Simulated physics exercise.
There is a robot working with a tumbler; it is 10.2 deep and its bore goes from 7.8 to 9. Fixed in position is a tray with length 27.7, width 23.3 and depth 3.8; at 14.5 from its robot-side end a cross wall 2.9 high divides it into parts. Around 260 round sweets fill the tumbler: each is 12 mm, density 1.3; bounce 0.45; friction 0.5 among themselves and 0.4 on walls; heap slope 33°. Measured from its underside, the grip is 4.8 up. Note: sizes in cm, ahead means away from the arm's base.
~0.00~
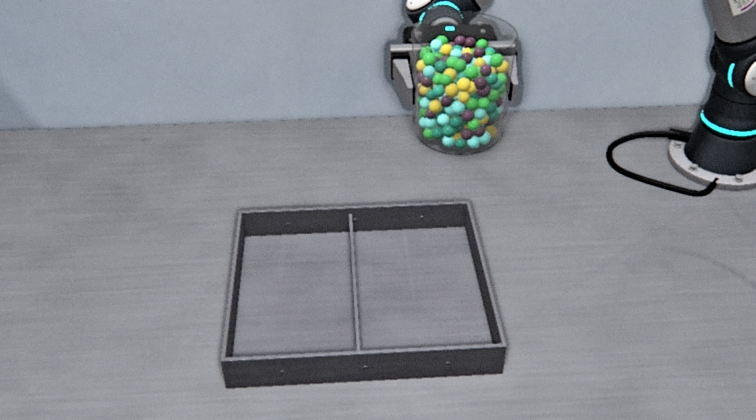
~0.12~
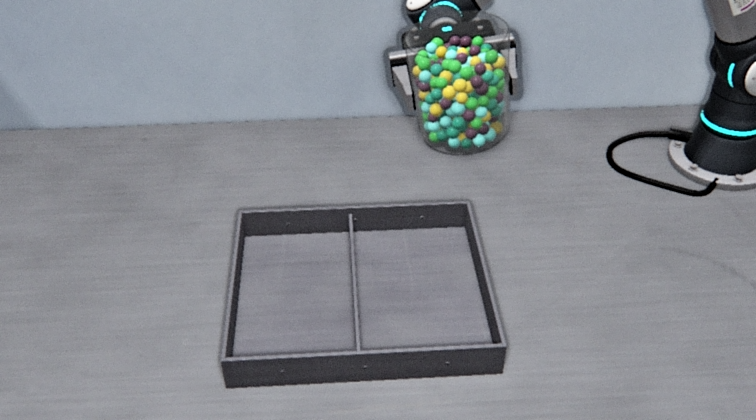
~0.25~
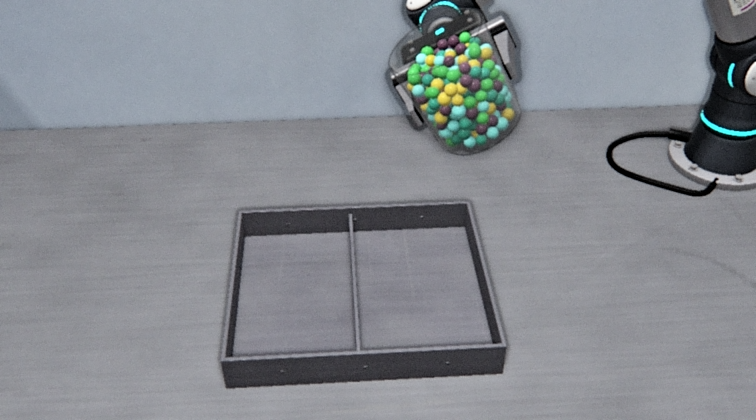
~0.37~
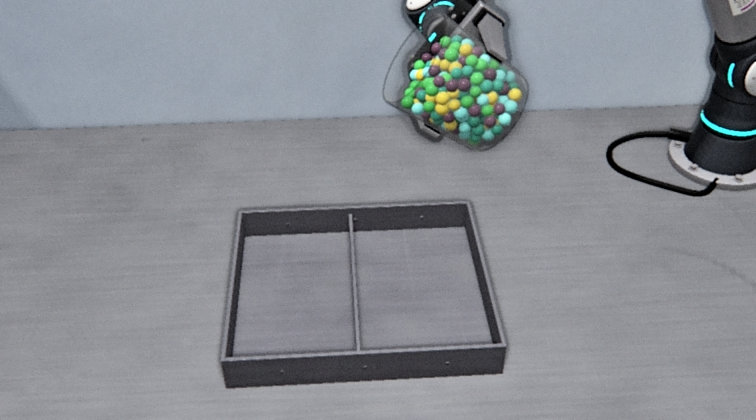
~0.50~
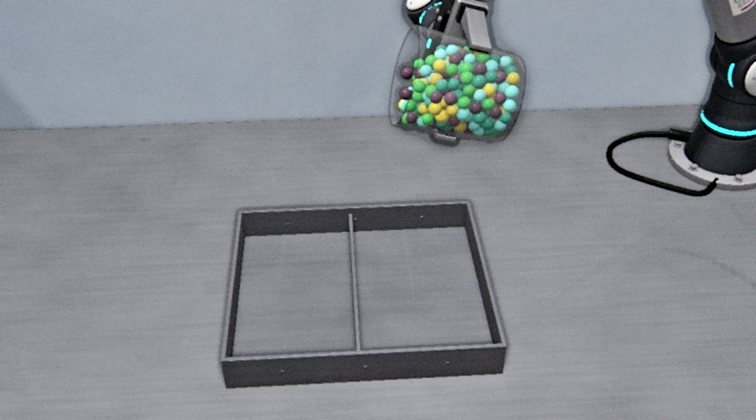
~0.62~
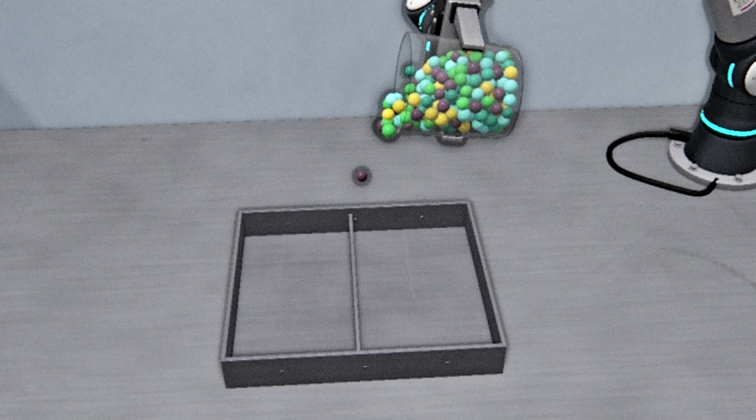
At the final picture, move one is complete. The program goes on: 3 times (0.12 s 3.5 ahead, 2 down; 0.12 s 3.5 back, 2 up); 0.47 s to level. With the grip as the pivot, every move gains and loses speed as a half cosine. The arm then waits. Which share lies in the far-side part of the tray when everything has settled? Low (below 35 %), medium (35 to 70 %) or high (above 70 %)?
Medium.
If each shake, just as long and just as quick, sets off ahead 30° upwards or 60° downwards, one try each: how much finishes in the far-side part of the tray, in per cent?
You'd get some 70 per cent with the first setting and some 25 per cent with the second.
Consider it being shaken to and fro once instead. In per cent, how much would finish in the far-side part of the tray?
My guess is near 25 per cent.
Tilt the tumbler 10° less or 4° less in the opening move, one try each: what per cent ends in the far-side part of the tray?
About 25 per cent for the first try and 40 per cent for the second.
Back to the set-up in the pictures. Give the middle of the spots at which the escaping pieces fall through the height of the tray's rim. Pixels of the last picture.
Centre: About (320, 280).
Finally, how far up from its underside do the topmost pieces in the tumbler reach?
I'd say close to 6.5 cm.
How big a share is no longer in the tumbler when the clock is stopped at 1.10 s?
By then near 45 % is out.
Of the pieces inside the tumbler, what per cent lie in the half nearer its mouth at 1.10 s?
60 per cent.
After 1.10 s, tilted 82° forward, highest piece 27 above the table; 146 in the tumbler, 62 in the far-side part, 12 in the robot-side part, 1 on the table or floor, 34 in flight or on a rim.
After 1.57 s, tilted 42° forward, highest piece 29 above the table; 116 in the far-side part, 103 in the tumbler, 32 in the robot-side part, 1 on the table or floor, 3 in flight or on a rim.
After 2.01 s, level, highest piece 29 above the table; 119 in the far-side part, 102 in the tumbler, 33 in the robot-side part, 1 on the table or floor.
After 3.06 s, level, highest piece 29 above the table; 119 in the far-side part, 102 in the tumbler, 33 in the robot-side part, 1 on the table or floor.
In the end, 119 in the far-side part, 102 in the tumbler, 33 in the robot-side part, 1 on the table or floor. That is 47 % in the far-side part of the tray.
